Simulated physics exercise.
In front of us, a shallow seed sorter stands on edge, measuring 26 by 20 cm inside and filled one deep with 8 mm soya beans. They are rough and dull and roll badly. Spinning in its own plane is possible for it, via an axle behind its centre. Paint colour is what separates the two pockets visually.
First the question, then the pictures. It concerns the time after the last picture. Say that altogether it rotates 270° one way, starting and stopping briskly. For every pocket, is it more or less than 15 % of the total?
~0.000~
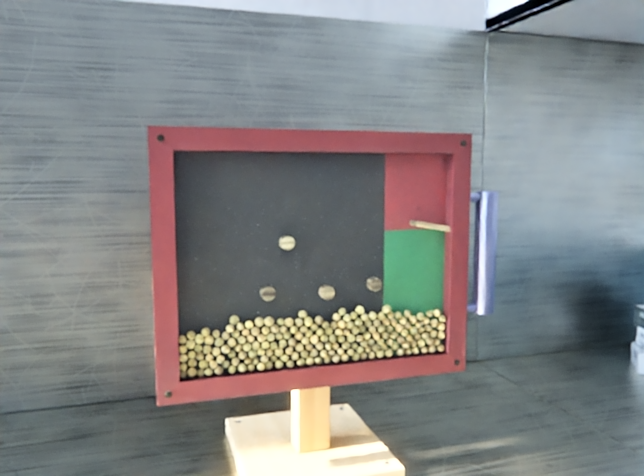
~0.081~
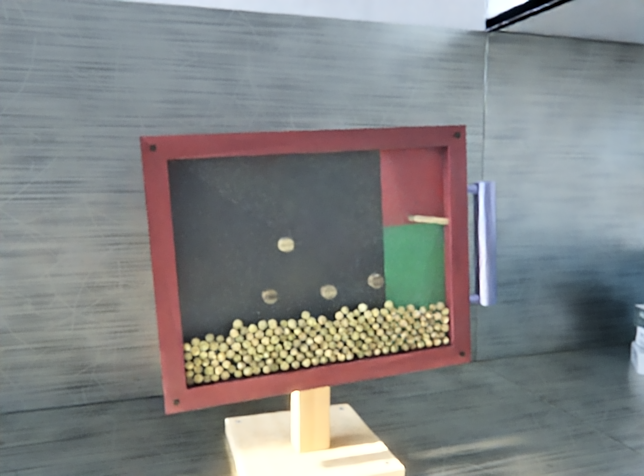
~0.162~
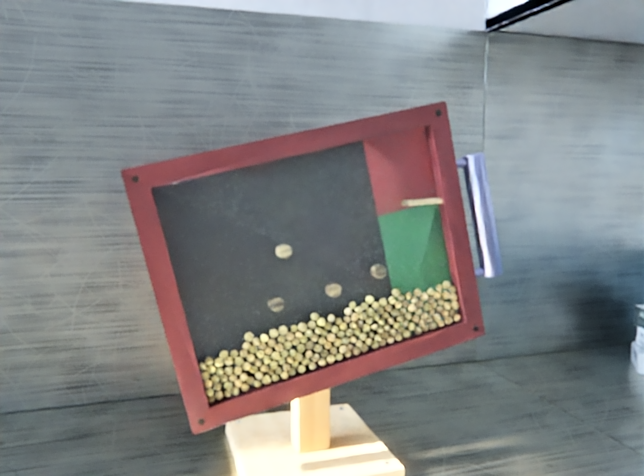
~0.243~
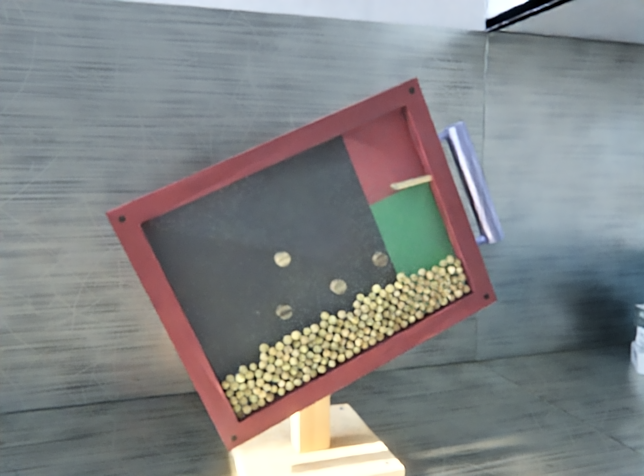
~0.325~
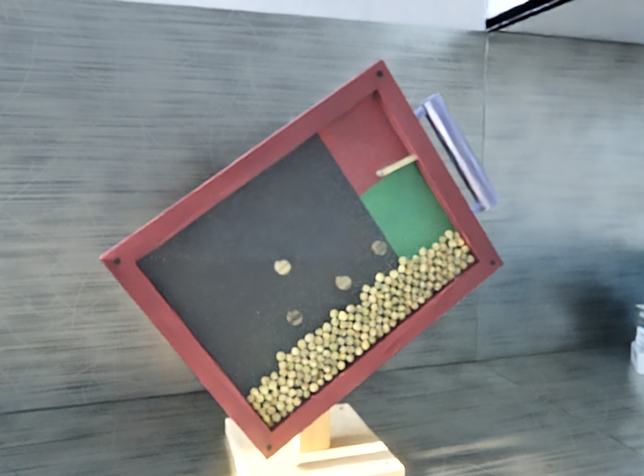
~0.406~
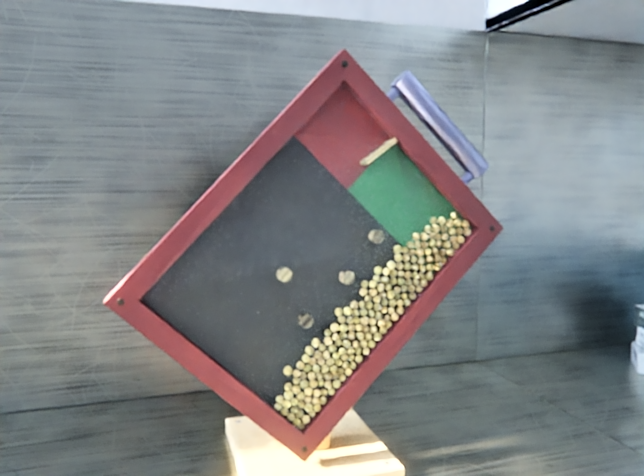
Red: More; green: More.
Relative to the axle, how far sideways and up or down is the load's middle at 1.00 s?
Position estimate: Right 6 cm, below 7 cm.
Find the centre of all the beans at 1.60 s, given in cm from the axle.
Offset: Approx. 7 cm right, 3 cm below.
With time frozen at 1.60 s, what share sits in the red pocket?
The share there is some 10 per cent.
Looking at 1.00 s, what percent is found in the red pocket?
Roughly 0 %.
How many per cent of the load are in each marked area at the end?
Red pocket 35, green pocket 45.
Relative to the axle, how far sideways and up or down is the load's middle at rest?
About 3 cm right and 9 cm below.
By 1.00 s, it stands 127° anticlockwise; the beans' middle is 6 cm right of and 7 cm below the centre; nothing in the marked areas.
By 1.60 s, it has come round 210° anticlockwise; the beans' middle is 7 cm right of and 3 cm below the centre; red 10 %.
By 2.11 s, it has come round 270° anticlockwise; the beans' middle is 4 cm right of and 8 cm below the centre; red 35 %, green 35 %.
At rest by 3.0 s, it has come round 270° anticlockwise; red 35 %, green 45 %, elsewhere 20 %.
